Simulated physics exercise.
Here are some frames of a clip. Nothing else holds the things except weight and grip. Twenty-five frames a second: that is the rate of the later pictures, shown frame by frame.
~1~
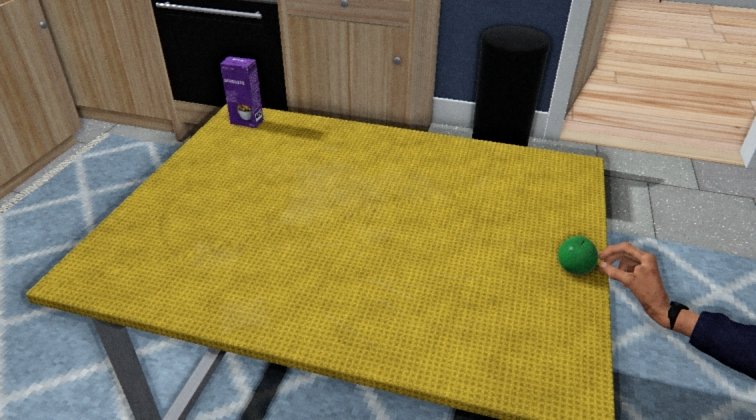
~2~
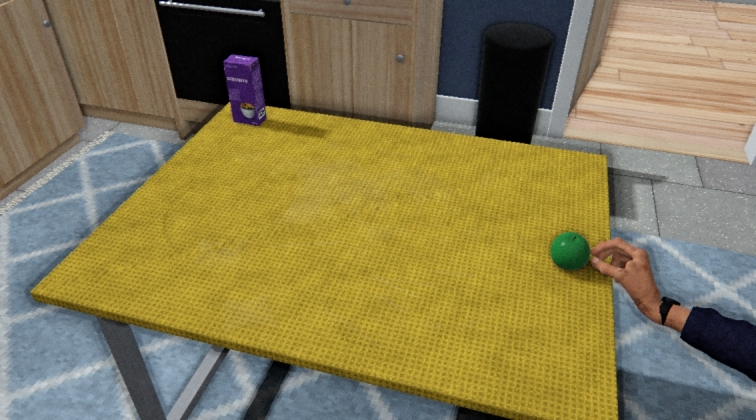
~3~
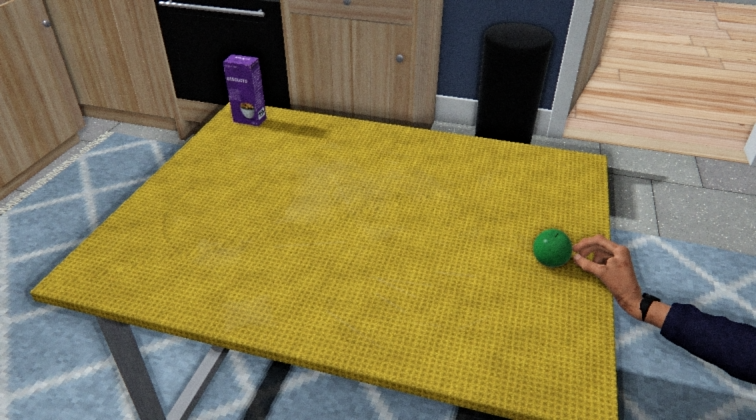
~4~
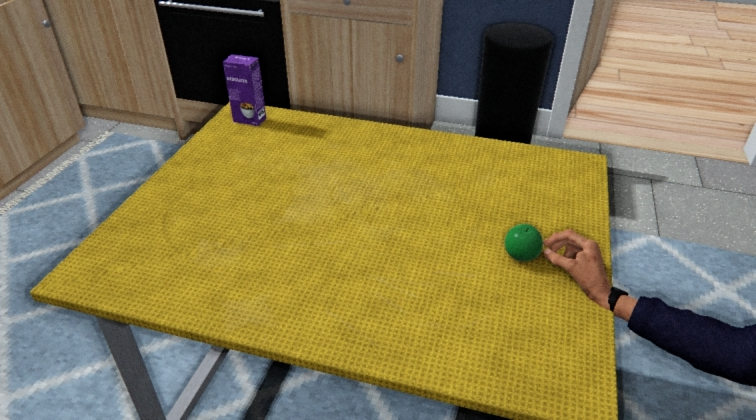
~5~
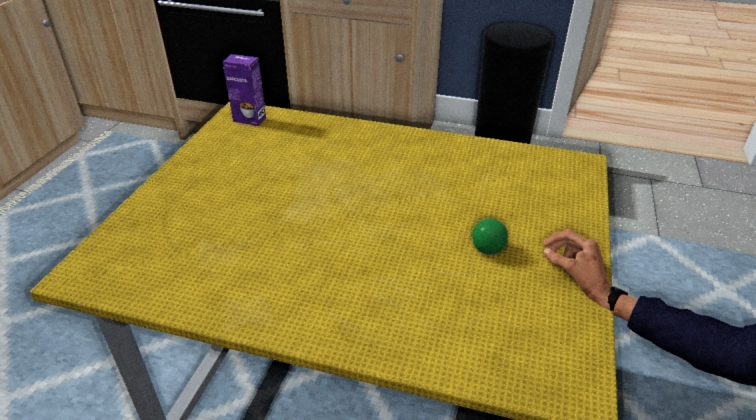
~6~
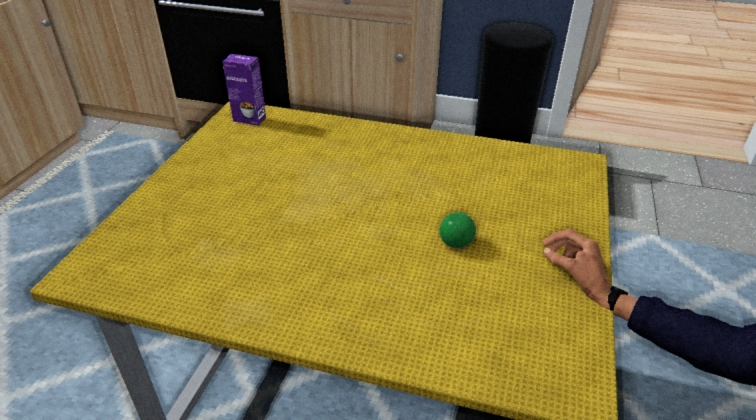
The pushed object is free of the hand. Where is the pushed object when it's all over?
Off the top.
Then, 0.40 s on from there, green apple shifted well along near (197, 183).
Then, 0.80 s on from there, green apple now off the table.
In the end, off the table, green apple.
